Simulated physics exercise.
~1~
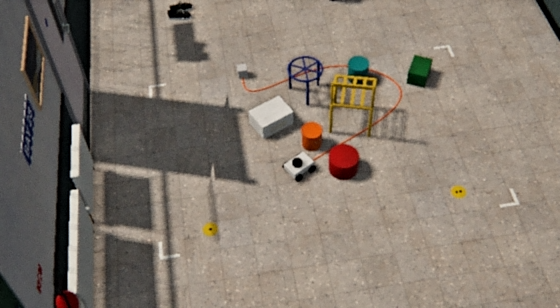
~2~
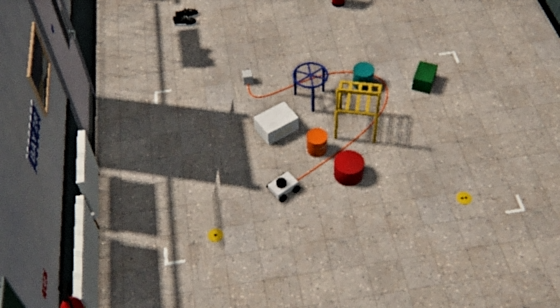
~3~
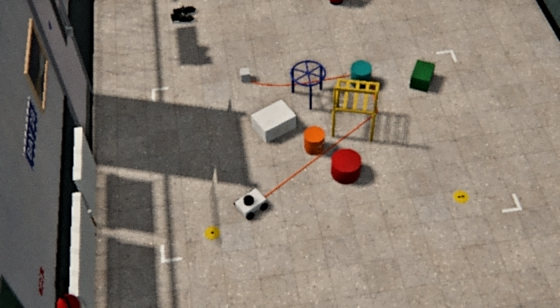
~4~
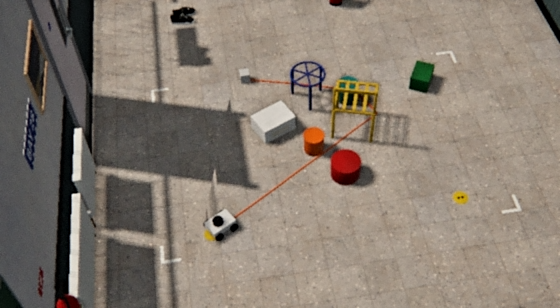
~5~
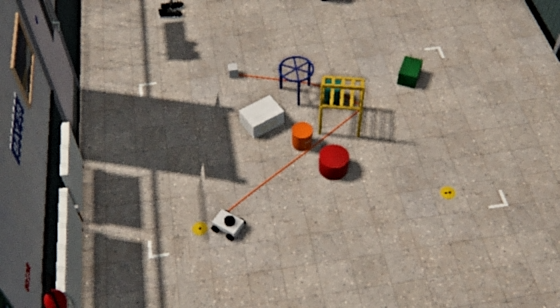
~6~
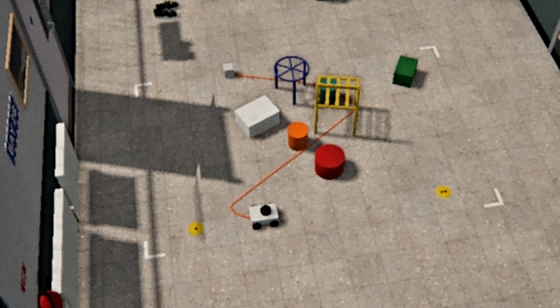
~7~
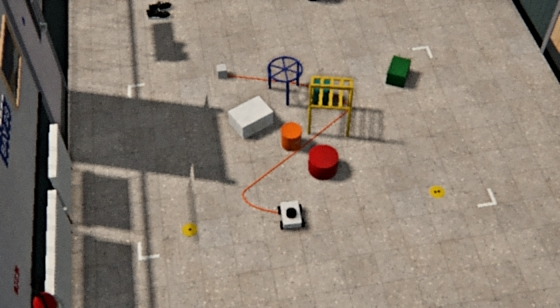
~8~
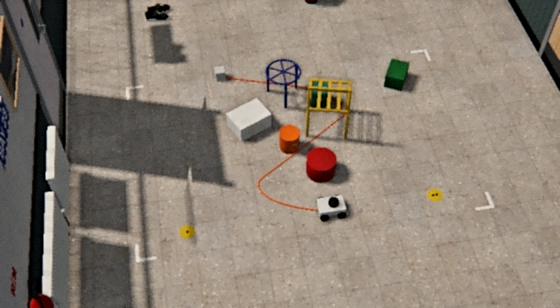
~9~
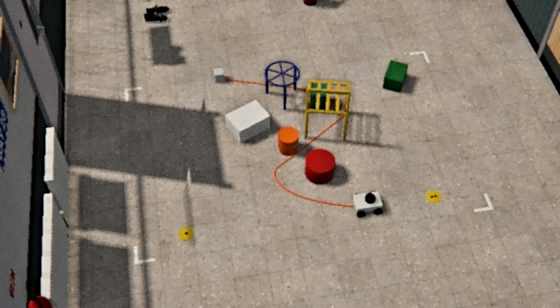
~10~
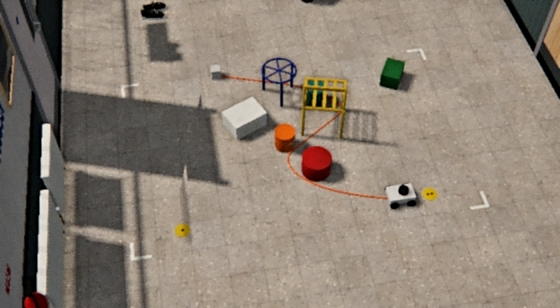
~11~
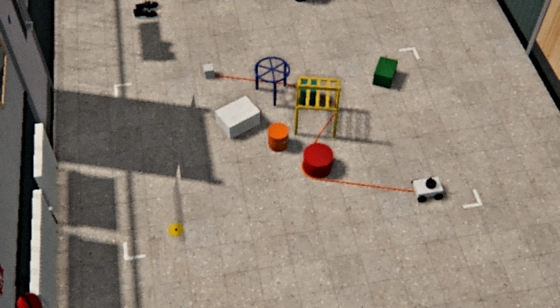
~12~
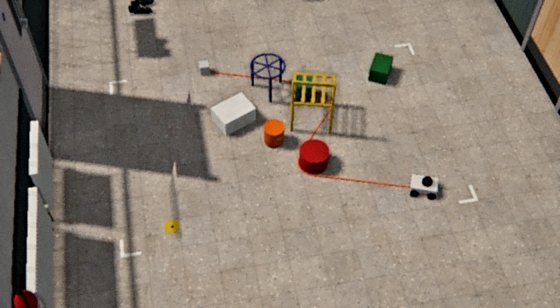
Small white cart trailing an orange lead, dragging a teal bucket under a yellow chair, then swinging right and stopping beyond a red tub.
